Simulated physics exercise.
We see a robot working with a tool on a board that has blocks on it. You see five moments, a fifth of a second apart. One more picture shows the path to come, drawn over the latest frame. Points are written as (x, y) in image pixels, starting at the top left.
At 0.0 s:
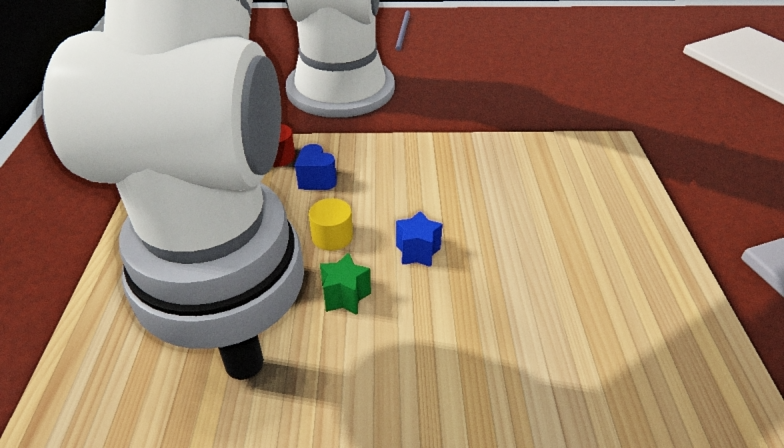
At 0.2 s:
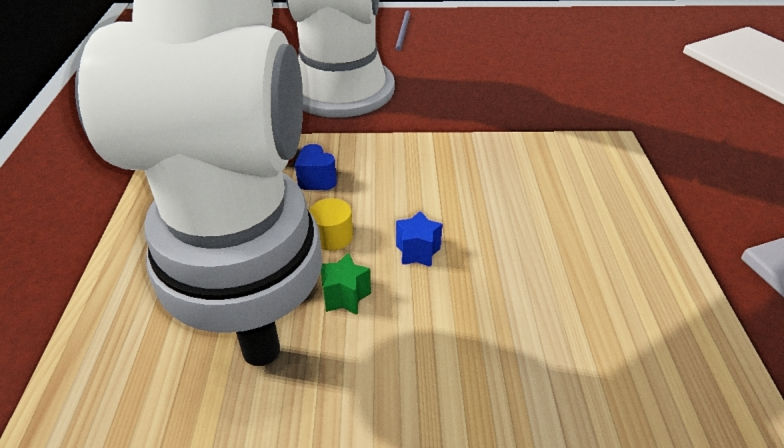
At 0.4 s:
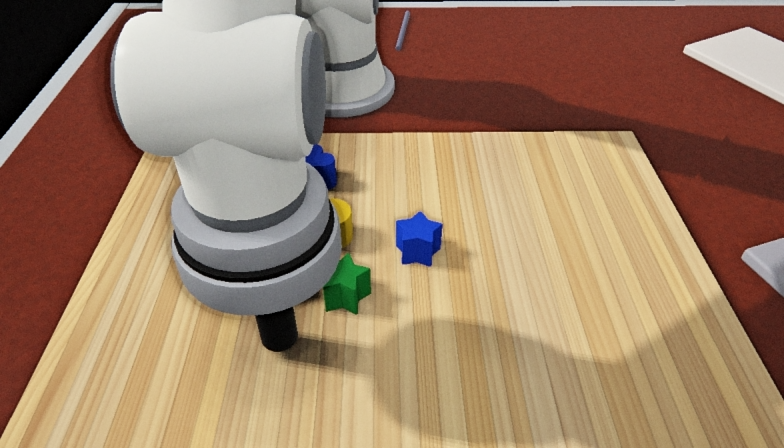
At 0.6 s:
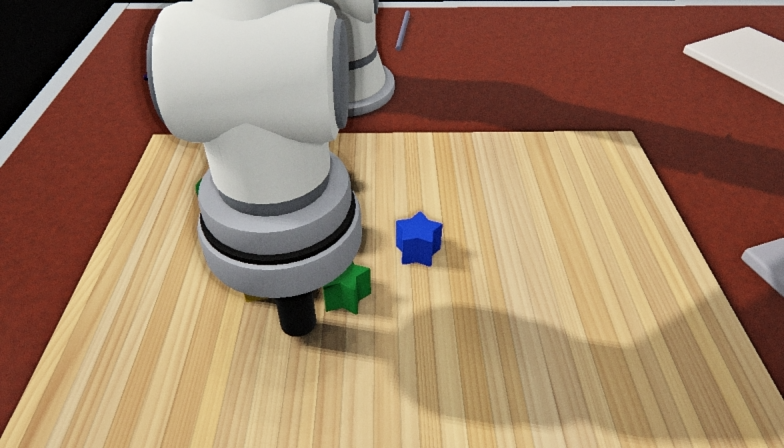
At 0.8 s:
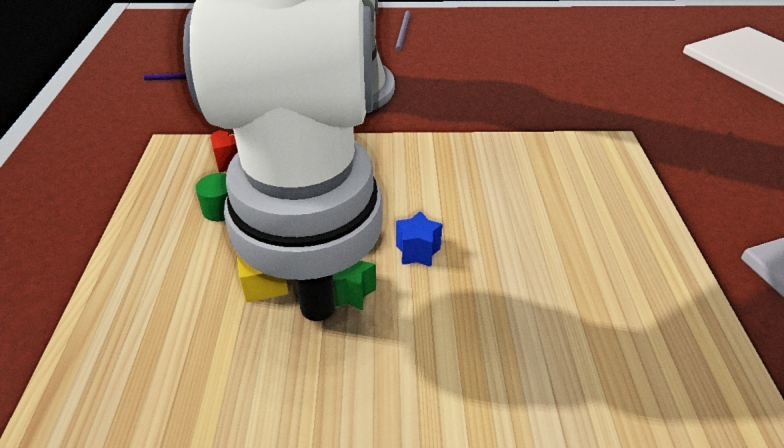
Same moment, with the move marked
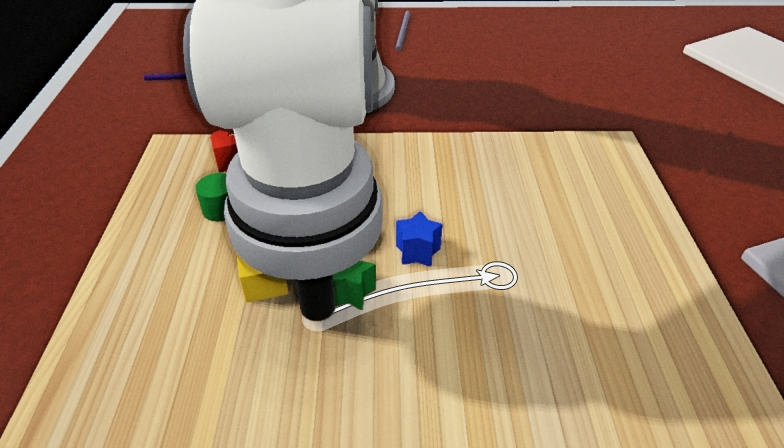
A robot arm slides its black tool right and slightly upward, close to a green star.
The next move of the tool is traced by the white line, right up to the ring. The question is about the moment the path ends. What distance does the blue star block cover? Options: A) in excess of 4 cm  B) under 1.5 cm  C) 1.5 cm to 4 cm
I choose B.
Drawn move, from (319, 317) via (408, 286), ending at (499, 275).
One third of the way, tool at (379, 285); green star block at (383, 242), turned 60° anticlockwise.
Two thirds of the way, tool at (440, 273); green star block at (389, 240), turned 110° anticlockwise; blue star block at (422, 219), turned 25° clockwise.
At the end, tool at (501, 266); yellow square still; green star block at (389, 240), turned 110° anticlockwise; blue star block at (422, 219), turned 25° clockwise.
